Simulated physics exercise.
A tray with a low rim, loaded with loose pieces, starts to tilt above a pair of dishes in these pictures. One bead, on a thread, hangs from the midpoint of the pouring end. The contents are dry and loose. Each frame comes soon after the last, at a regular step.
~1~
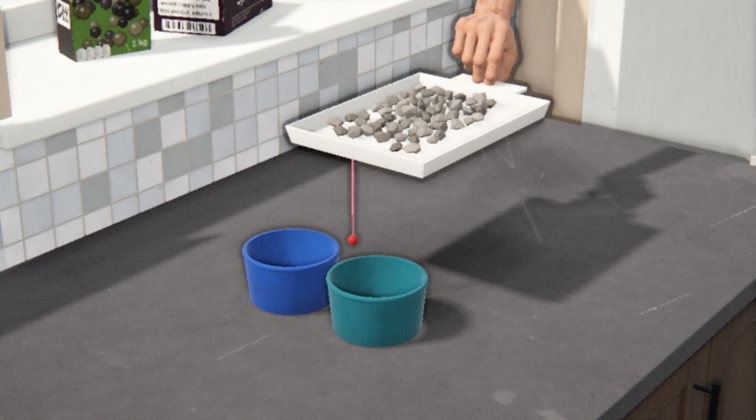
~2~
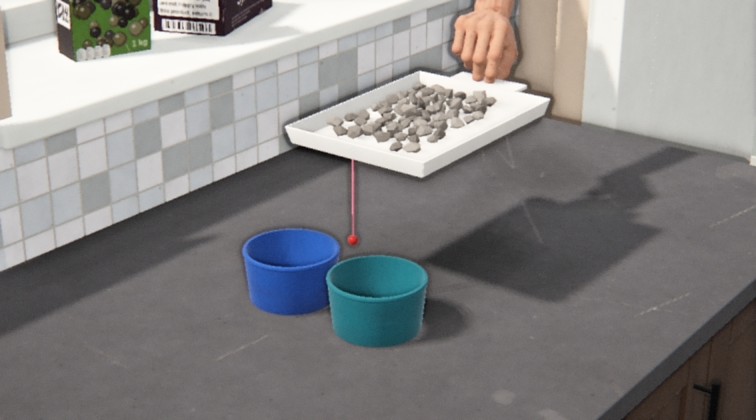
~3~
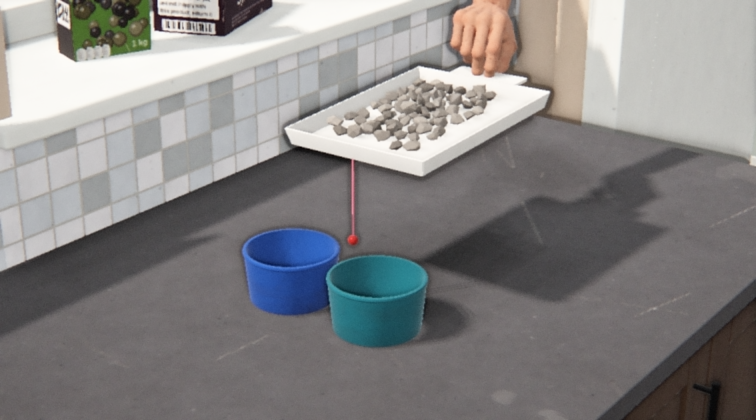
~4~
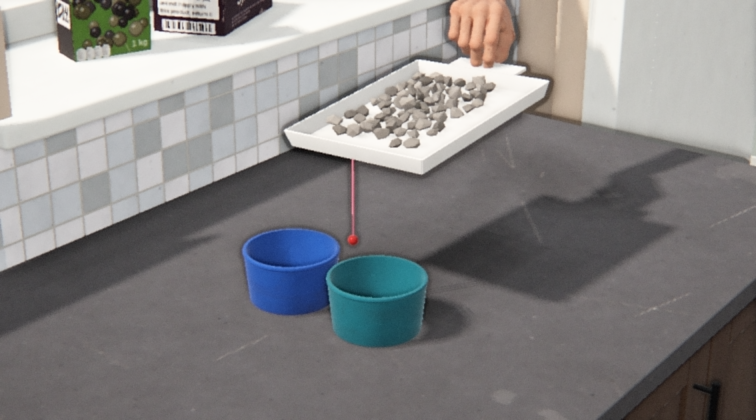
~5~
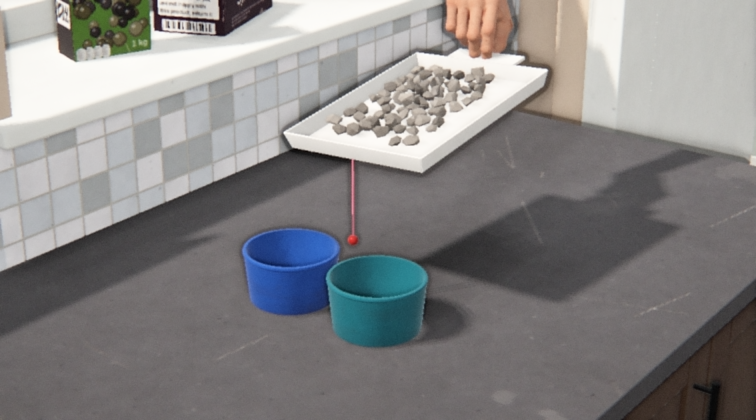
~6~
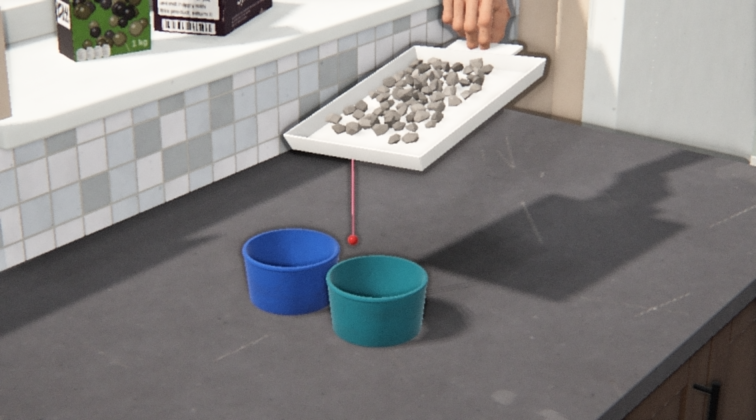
A hand slightly tilts a white tray of gray gravel above blue and teal dishes.
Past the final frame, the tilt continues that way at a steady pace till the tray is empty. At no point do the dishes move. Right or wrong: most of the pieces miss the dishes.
Wrong.
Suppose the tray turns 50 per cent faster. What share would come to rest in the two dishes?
That comes out at roughly 80 per cent.
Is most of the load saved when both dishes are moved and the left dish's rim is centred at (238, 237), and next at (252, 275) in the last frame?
A majority, then a minority.
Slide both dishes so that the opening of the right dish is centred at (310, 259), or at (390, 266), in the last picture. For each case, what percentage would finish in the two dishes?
First try: Roughly 70 per cent; second try: Roughly 70 per cent.
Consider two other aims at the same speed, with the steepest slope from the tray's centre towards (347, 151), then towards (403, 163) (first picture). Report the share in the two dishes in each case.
So it's 80 percent with the first slope and 60 percent with the other.
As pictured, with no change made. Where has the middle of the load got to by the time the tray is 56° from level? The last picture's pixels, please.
Close to (337, 112).
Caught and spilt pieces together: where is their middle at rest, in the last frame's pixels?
Resting centre, last frame: Roughly (287, 280).
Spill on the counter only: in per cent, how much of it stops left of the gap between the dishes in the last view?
Close to 100 %.
Soon after the last picture, tray tipped steeply; all on the tray.
A little later, tray tipped right over; about a quarter on the tray; about two thirds in the left dish; a small part outside both; a small part in the air.
Later still, tray tipped past a quarter turn; most in the left dish; a small part outside both.
At rest, tray tipped past a quarter turn; none in the right dish; most in the left dish; a small part outside both.
